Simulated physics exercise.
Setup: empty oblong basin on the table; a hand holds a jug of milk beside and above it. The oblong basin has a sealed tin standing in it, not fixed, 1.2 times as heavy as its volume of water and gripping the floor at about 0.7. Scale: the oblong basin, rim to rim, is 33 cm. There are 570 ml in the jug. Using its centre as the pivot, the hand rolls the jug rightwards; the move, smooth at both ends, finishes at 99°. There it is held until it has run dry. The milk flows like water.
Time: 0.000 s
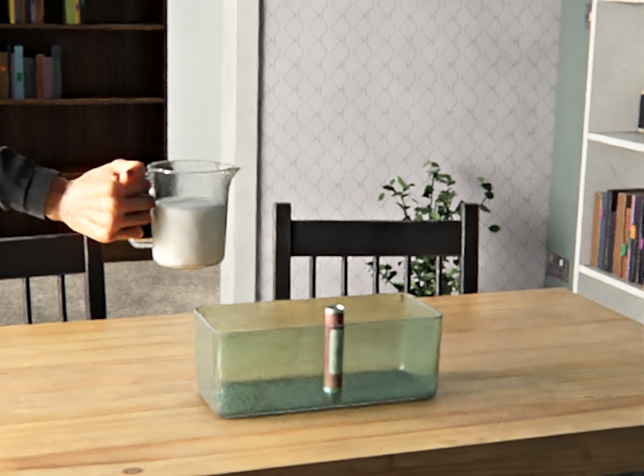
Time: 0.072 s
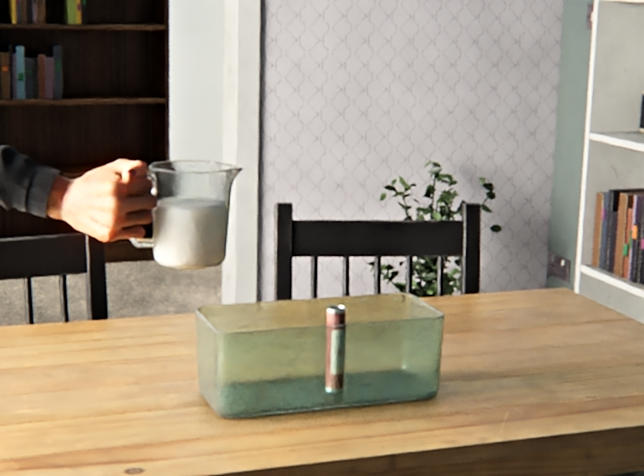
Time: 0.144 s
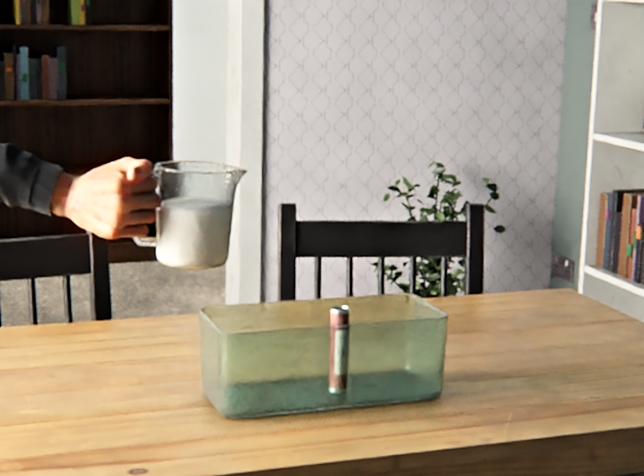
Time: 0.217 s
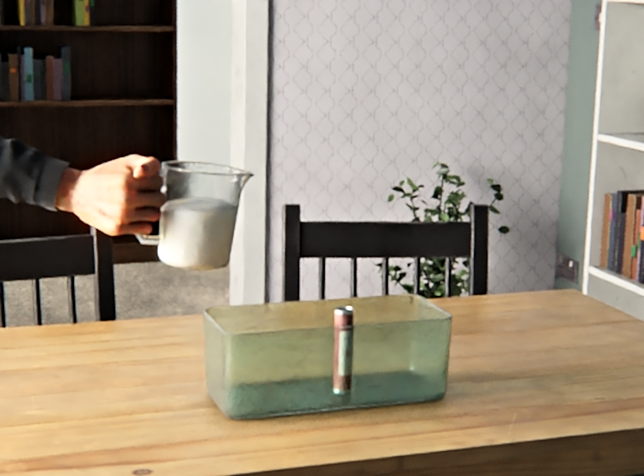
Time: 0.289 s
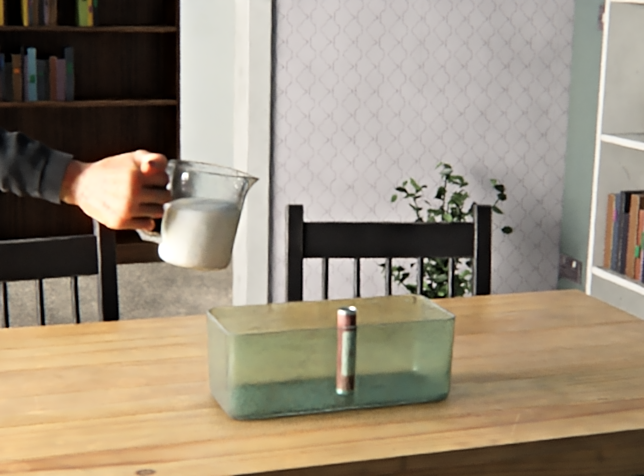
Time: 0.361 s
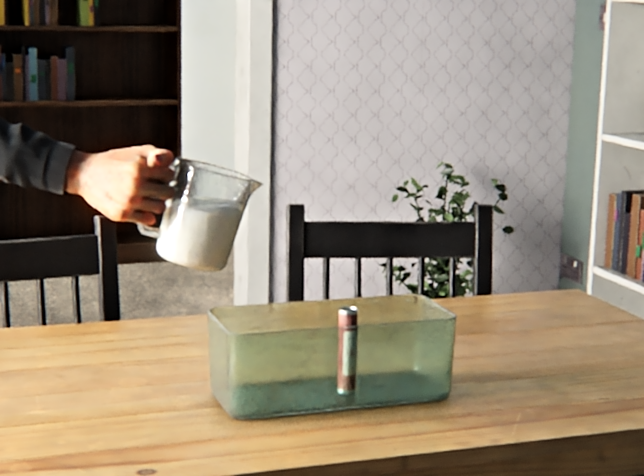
Hand slowly tilting a glass jug of milk slightly rightwards beside an oblong glass basin with an upright tin on a wooden table.
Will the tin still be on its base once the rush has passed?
Yes, it is still upright.
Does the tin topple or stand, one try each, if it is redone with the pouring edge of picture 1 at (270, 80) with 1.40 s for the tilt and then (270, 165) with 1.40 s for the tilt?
Try 1: Tipped over; try 2: Tipped over.
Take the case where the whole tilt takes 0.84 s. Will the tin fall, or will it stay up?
So the tin will hold steady.
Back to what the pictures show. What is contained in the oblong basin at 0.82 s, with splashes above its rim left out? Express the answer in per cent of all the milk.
Fraction in basin: Approx. 0%.
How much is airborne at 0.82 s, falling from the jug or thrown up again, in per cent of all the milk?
Near 5 per cent at that time.
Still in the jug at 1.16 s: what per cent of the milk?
42 per cent or so.
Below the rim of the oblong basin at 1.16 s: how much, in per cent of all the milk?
That comes to about 36 percent.
After 0.82 s the tilt is 63° and 95 per cent is still to pour; the tin stands where it began.
After 1.16 s the tilt is 92° and 42 per cent is still to pour; the tin stands where it began.
After 1.51 s the tilt is 99° and 6 per cent is still to pour; the tin stands where it began.
After 1.90 s the tilt is 99° and 0 per cent is still to pour; the tin stands where it began.
In the end the tin stands where it began.
